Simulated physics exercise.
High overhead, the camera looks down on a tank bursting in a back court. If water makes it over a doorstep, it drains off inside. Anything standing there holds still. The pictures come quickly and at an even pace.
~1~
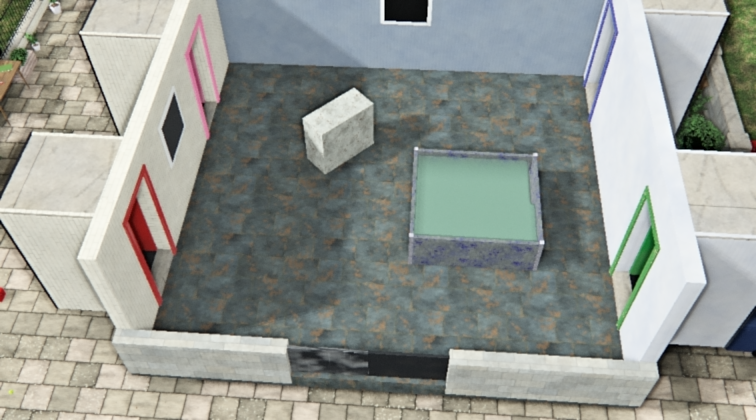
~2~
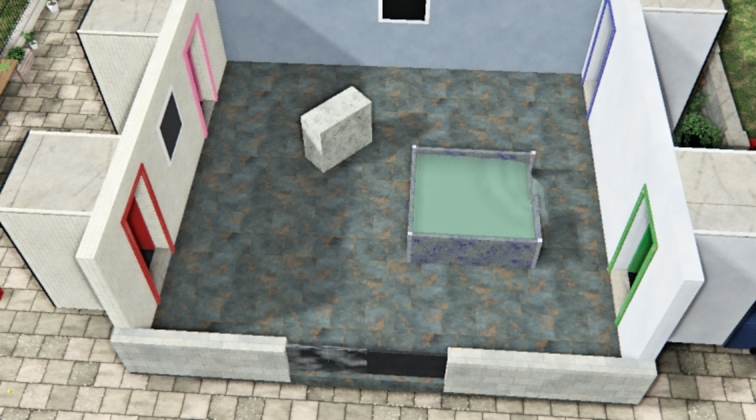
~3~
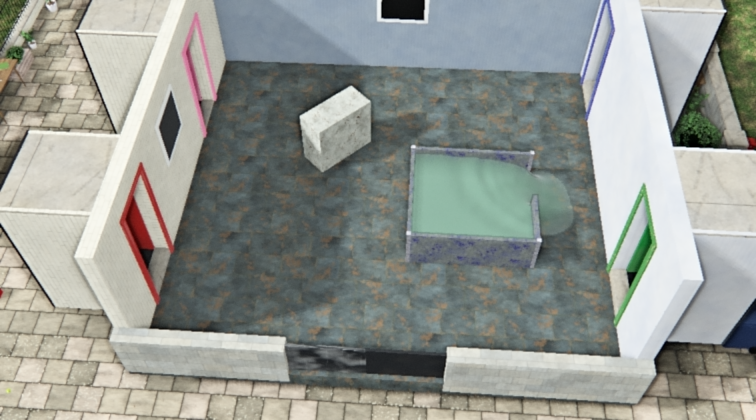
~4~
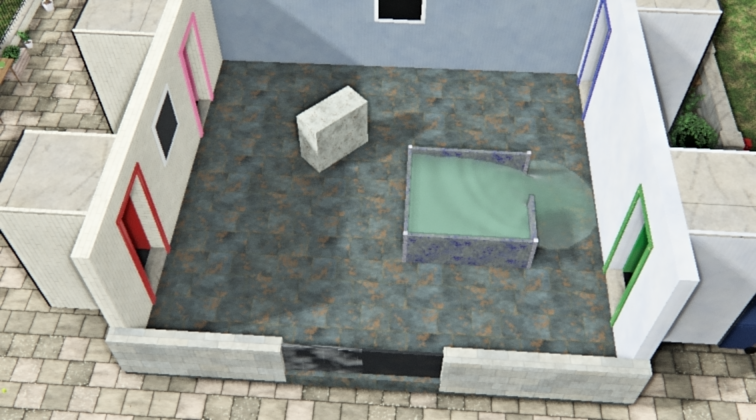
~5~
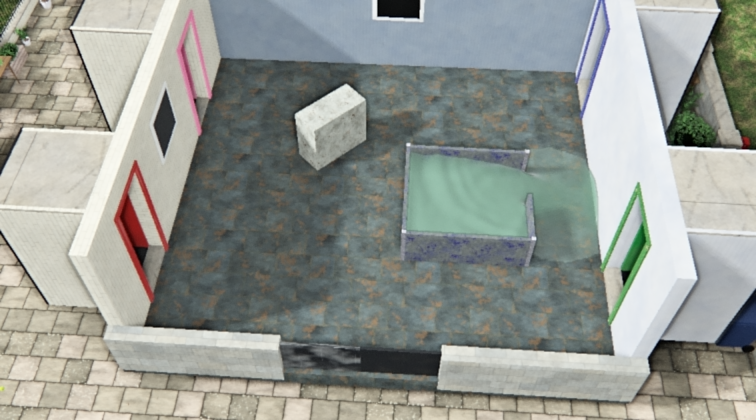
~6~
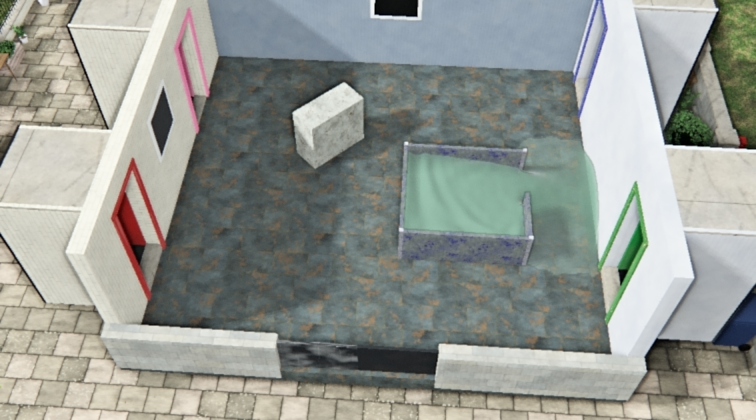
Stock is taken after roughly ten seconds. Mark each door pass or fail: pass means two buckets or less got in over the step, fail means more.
Pink door - fail, blue door - pass, red door - pass, green door - pass.
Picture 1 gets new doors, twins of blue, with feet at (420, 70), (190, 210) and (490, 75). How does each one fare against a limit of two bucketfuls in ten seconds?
First stays short of it, second stays short of it, third stays short of it.
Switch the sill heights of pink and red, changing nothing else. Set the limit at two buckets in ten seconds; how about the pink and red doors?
Result - pink door: Misses the threshold; red door: Clears the threshold.
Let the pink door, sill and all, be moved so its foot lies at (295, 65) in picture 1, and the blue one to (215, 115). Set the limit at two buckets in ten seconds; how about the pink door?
In that case the pink one stays unflooded.
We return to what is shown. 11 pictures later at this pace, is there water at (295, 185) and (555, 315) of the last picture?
The first is spared, the second inundated.
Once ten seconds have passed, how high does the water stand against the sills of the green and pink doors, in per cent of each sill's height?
Around 10 in a hundred for the first and 230 in a hundred for the second.
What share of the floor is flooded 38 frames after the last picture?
That comes to about 80 per cent.
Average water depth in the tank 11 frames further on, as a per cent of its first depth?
Roughly 56 percent.
A moment on, water covers 10 % of the floor; the pink door not reached, the blue door wet at the sill, nothing in, the red door not reached, the green door wet at the sill, nothing in.
Next, water covers 20 % of the floor; the pink door not reached, the blue door wet at the sill, nothing in, the red door not reached, the green door wet at the sill, nothing in.
Then, water covers 35 % of the floor; the pink door not reached, the blue door under two buckets in, the red door not reached, the green door wet at the sill, nothing in.
Later, water covers 80 % of the floor; the pink door under two buckets in, the blue door under two buckets in, the red door wet at the sill, nothing in, the green door wet at the sill, nothing in.
In the end, water covers 95 % of the floor; the pink door far over two buckets in, the blue door under two buckets in, the red door wet at the sill, nothing in, the green door wet at the sill, nothing in.
